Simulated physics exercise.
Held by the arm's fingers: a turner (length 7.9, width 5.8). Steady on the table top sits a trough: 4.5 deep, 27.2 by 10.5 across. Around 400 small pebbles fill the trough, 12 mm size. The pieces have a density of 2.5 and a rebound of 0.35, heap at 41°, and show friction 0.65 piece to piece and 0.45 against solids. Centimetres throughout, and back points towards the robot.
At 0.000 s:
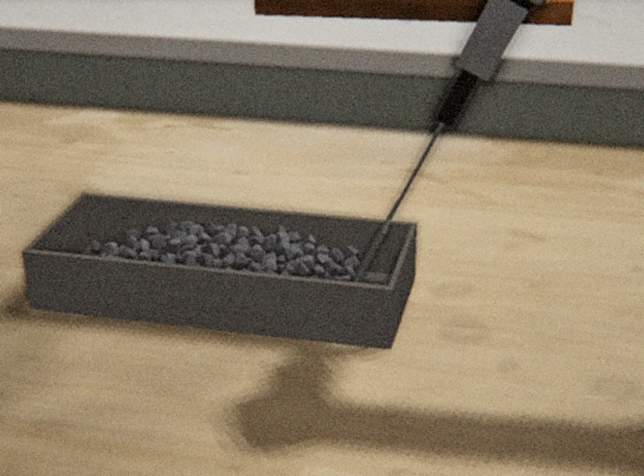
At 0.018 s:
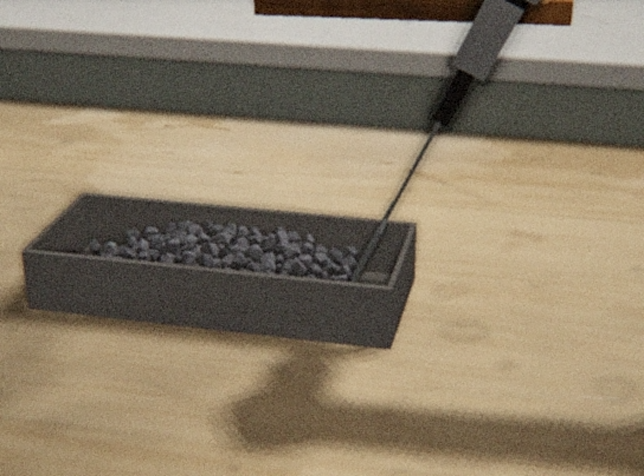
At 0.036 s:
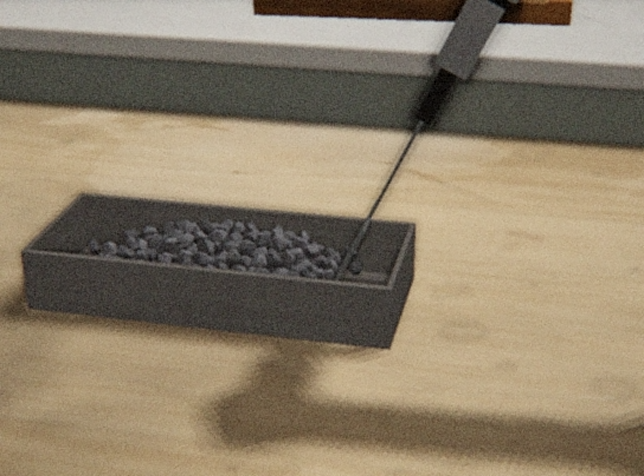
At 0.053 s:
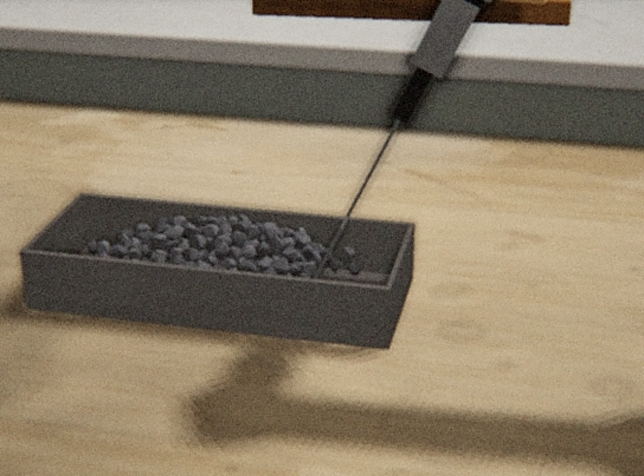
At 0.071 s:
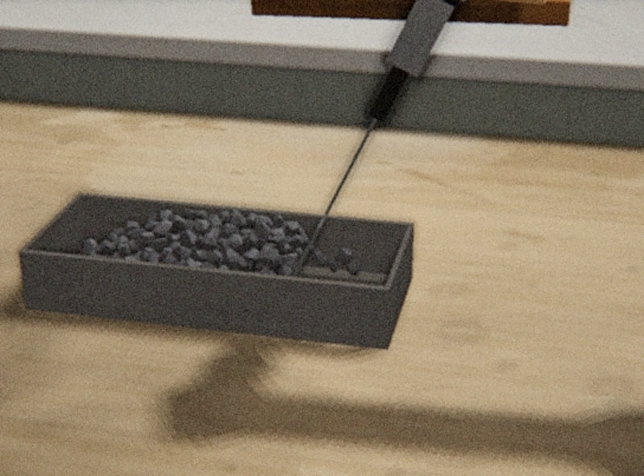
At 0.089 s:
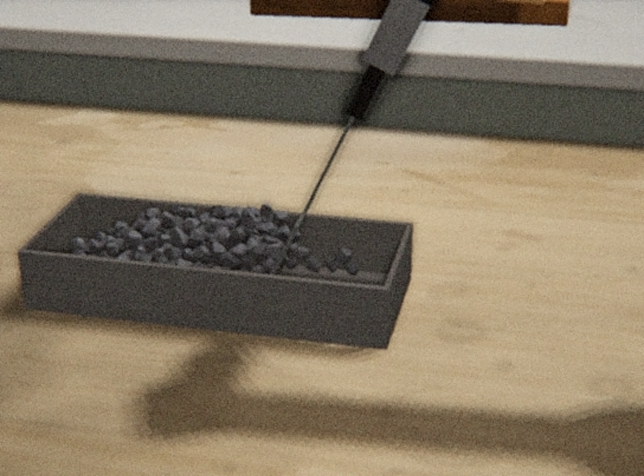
A robot arm's dark gripper end reaches in from the top of a pale wooden table, seen from slightly above by a still camera. It holds a thin, slanted tool inside a dark grey trough of small grey pebbles at left, with a shadow below. The tool starts near the trough's right end and sweeps left, pushing pebbles into a heap while a few stay behind.
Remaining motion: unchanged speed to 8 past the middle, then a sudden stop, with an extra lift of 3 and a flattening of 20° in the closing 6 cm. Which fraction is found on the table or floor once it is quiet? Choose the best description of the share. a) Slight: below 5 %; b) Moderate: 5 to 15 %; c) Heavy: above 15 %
The answer is c.
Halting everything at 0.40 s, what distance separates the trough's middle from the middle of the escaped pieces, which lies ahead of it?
Distance ahead of centre: Approx. 18 cm.
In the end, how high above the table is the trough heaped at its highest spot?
Some 7.0 cm.
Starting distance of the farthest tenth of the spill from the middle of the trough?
That's near 30 cm.
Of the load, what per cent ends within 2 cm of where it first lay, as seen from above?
10 %.
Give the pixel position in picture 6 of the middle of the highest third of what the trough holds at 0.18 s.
Around (161, 212).
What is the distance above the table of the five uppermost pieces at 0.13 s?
8 cm or so.
After 0.13 s, sloping 65°, highest piece 8 above the table; 399 in the trough.
After 0.18 s, sloping 57°, highest piece 10 above the table; 396 in the trough, 3 on the blade or in flight.
After 0.40 s, sloping 45°, highest piece 7 above the table; 300 in the trough, 87 on the table or floor, 12 on the blade or in flight.
After 1.45 s, sloping 45°, highest piece 6 above the table; 299 in the trough, 99 on the table or floor, 1 on the blade or in flight.
At rest, 299 in the trough, 99 on the table or floor, 1 on the blade or in flight. That is 25 % on the table or floor.
